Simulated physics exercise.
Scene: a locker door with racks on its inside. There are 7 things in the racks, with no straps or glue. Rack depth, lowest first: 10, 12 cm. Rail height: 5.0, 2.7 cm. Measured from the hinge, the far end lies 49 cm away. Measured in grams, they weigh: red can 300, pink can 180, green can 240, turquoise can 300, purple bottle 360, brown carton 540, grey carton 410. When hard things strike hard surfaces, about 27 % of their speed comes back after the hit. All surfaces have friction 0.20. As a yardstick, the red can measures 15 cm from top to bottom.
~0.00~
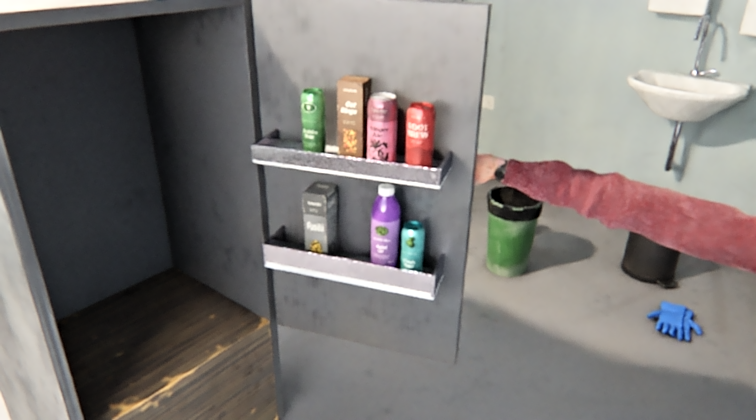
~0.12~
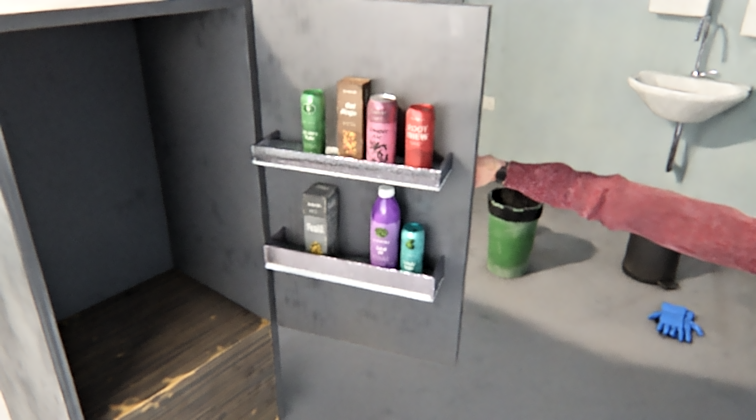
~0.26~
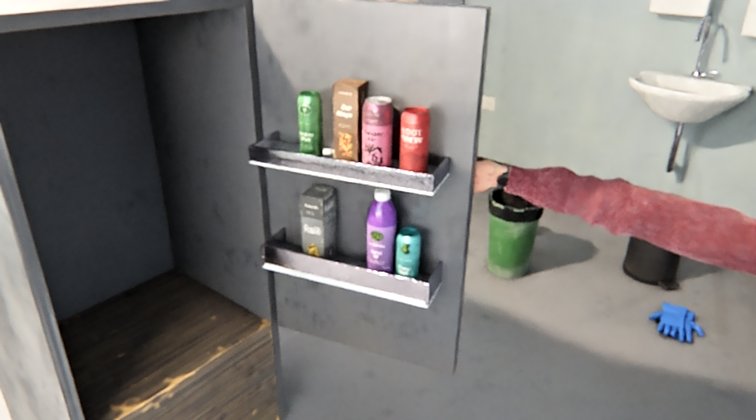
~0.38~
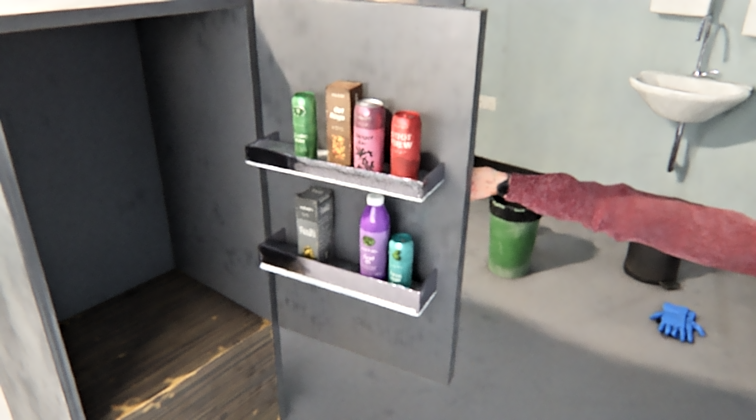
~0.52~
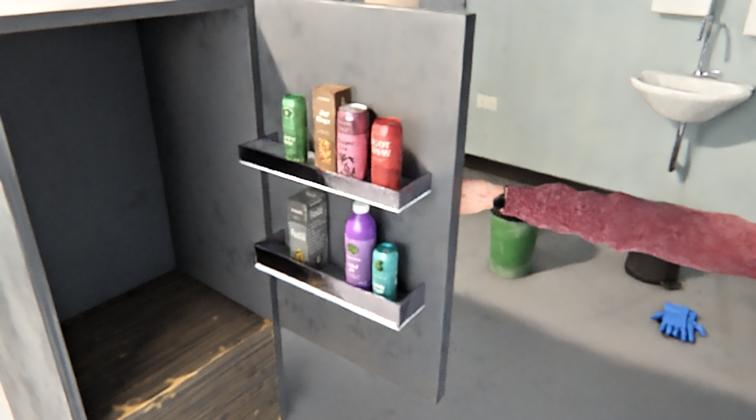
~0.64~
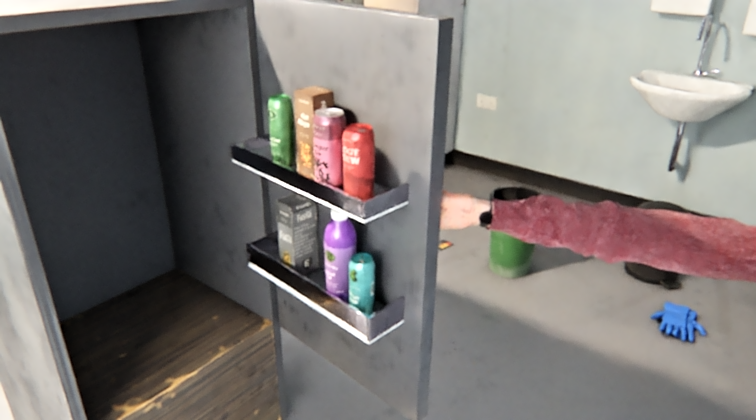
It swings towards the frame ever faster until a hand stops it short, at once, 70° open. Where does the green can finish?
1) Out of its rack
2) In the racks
In the racks (2).
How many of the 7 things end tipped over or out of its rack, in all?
The answer: 1.
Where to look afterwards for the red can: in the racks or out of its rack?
Red can: Goes out of bounds.
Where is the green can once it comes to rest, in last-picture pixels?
Somewhere around (253, 134).
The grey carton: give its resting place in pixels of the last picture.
Roughly at (273, 240) in the last picture.
Around 0.84 s, door at 70°; red can at 14° to upright; pink can at 9° to upright; turquoise can at 9° to upright.
Around 1.24 s, door at 70°; red can now out of its rack; green can shifted 2 cm near (253, 134); purple bottle at 5° to upright.
Around 1.54 s, door at 70°; green can shifted 2 cm near (253, 134); brown carton shifted 3 cm; pink can shifted 3 cm.
Finally (1.9 s), out of its rack, red can; the other 6 still in place (within 5 cm). In the last view, green can near (253, 134).
